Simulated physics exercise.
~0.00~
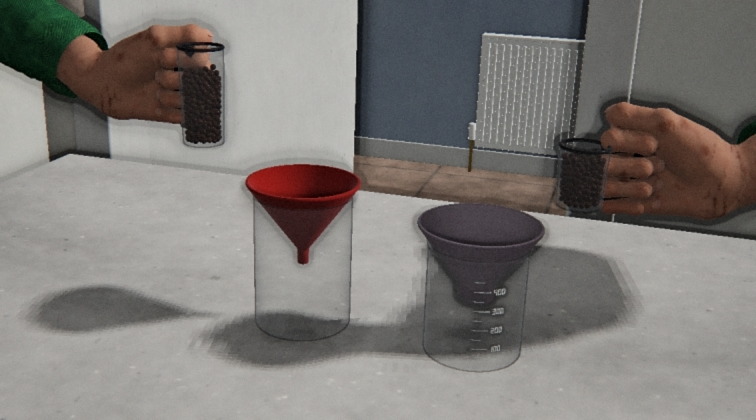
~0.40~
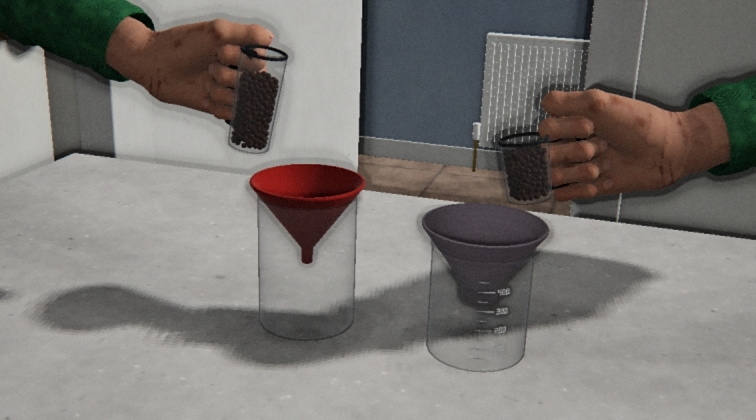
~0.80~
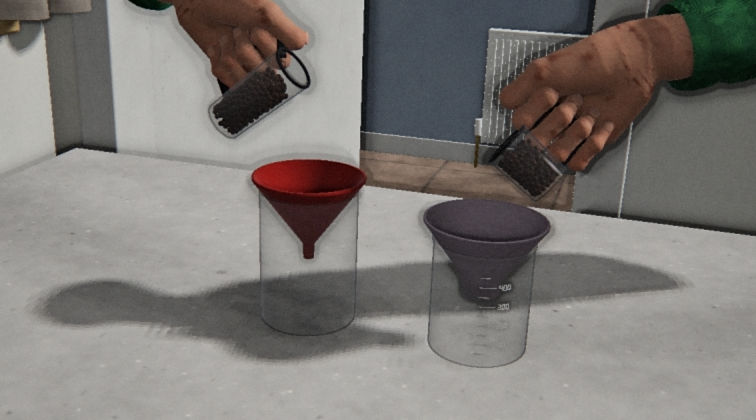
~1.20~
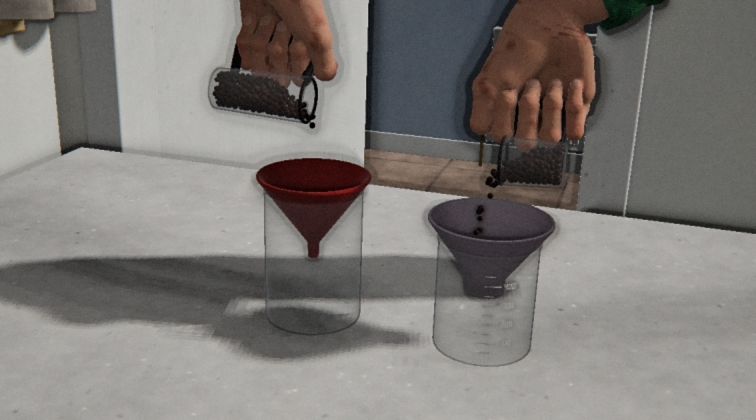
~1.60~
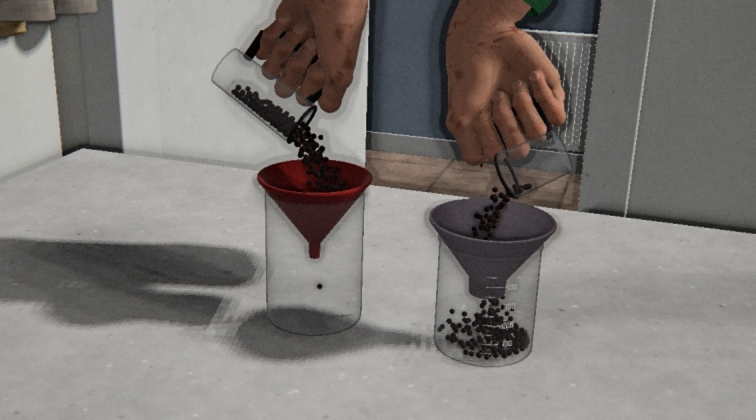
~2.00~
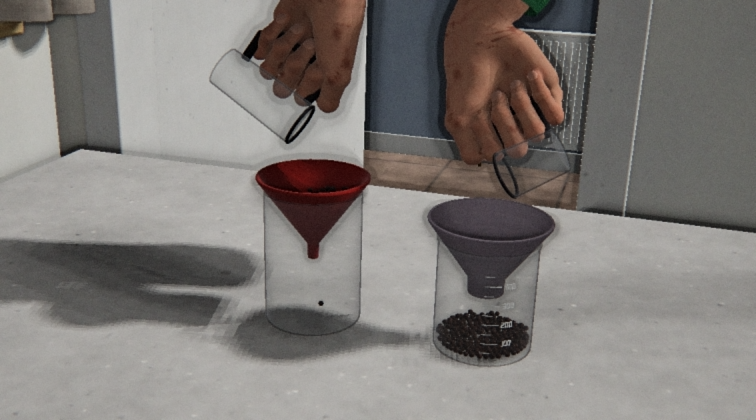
To begin with, two hands in green sleeves hold clear cups of small dark beads above a red funnel on the left and a grey-purple funnel on the right, each set in a clear jar. The hands move inward and tilt the cups until they lie on their sides. Beads start falling from the right cup first, then the left cup pours too. The right funnel lets its beads run down into the jar, while the left releases just one or so. Finally, both cups are empty, the right jar holds a dark pile, and the left beads stay stuck in the red funnel.
